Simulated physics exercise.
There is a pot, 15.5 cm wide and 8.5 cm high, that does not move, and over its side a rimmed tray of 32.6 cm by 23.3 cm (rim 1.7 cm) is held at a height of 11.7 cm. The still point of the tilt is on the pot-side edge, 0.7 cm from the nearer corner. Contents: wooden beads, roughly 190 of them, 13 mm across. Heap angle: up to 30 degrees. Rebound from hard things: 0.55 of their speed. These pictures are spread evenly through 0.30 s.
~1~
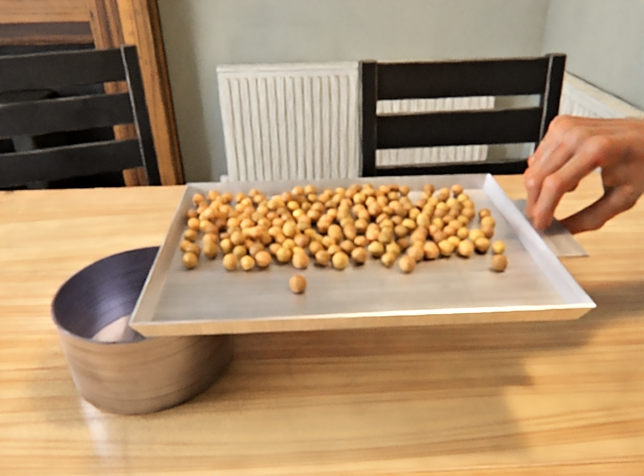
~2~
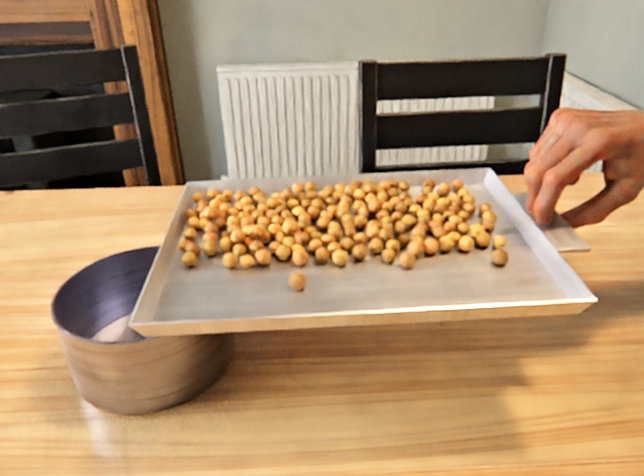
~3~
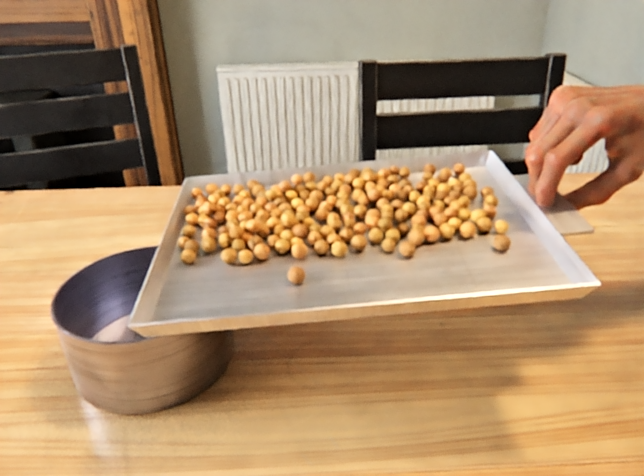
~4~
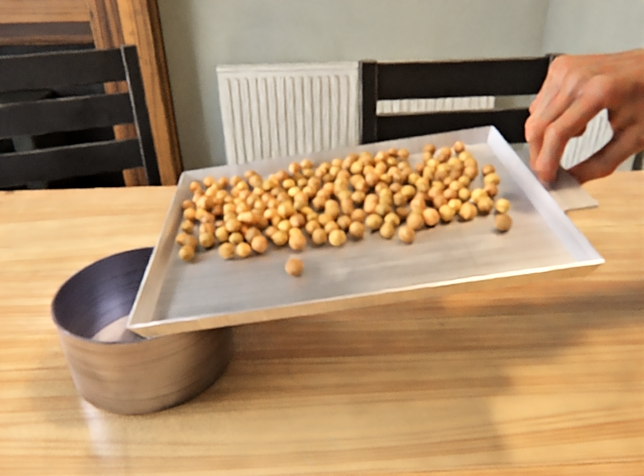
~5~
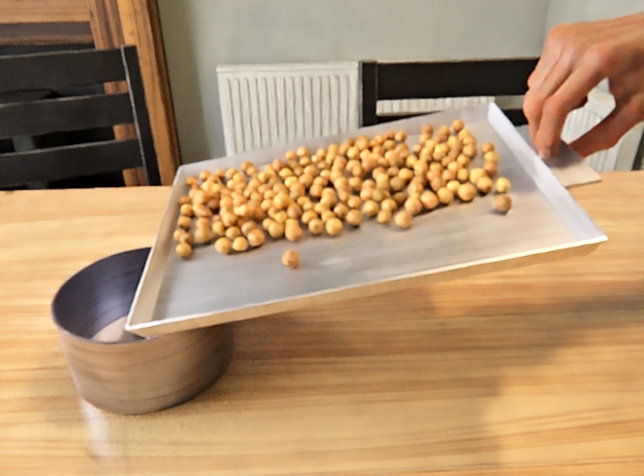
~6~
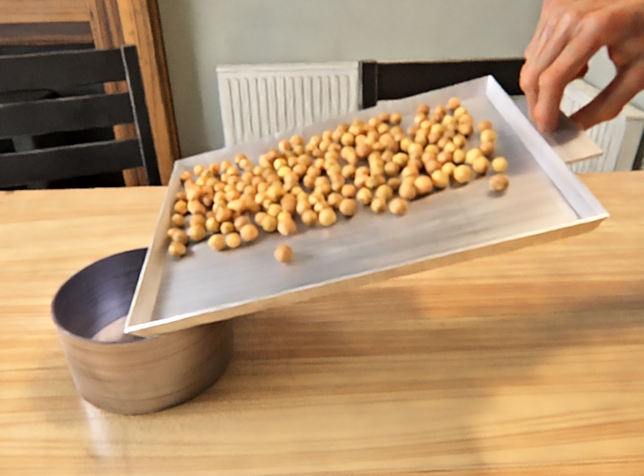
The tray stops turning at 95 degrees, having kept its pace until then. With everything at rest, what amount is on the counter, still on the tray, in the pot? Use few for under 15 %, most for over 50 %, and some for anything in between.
Counter: Most, left on the tray: Few, pot: Some.
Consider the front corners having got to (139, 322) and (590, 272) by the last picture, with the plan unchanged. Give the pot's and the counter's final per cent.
The pot gets 0 and the counter 100.
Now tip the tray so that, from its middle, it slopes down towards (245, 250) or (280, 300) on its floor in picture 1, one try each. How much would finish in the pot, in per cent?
Approximately 60 percent, then 0 percent.
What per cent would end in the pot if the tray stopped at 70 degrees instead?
Then about 25 per cent.
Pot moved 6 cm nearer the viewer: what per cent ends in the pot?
Estimated share: Around 75 in a hundred.
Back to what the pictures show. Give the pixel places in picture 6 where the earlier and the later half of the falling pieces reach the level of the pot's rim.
Roughly (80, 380) to begin with, later roughly (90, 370).
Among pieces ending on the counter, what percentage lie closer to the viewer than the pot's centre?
Share: Roughly 100 %.
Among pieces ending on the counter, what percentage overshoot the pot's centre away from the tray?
Near 80 in a hundred.
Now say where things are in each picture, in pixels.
Tray tilt 0 degrees, front corners at (141, 318) and (582, 300); middle of the pieces at (327, 220); pot at (141, 288), in the first frame.
Tray tilt 1 degrees, front corners at (141, 318) and (583, 295); middle of the pieces at (326, 217), in the second frame.
Tray tilt 4 degrees, front corners at (140, 319) and (586, 278), lowest corner left front; middle of the pieces at (326, 208), in the third frame.
Tray tilt 8 degrees, front corners at (138, 320) and (590, 256), lowest corner left front; middle of the pieces at (324, 195), in the fourth frame.
Tray tilt 12 degrees, front corners at (137, 321) and (592, 234), lowest corner left front; middle of the pieces at (320, 184), in the fifth frame.
Tray tilt 16 degrees, front corners at (135, 322) and (593, 211), lowest corner left front; middle of the pieces at (314, 173); pot at (141, 288), in the sixth frame.
Then, 0.56 s after the last picture, tilt 54 degrees; the tray holds 75 %, the pot 5 %.
Then, 0.93 s after the last picture, tilt 78 degrees; the tray holds 25 %, the pot 20 %.
Then, 1.39 s after the last picture, tilt 95 degrees; the tray holds 0 %, the pot 25 %.
In the end, counter 75 %, tray 0 %, pot 25 %.
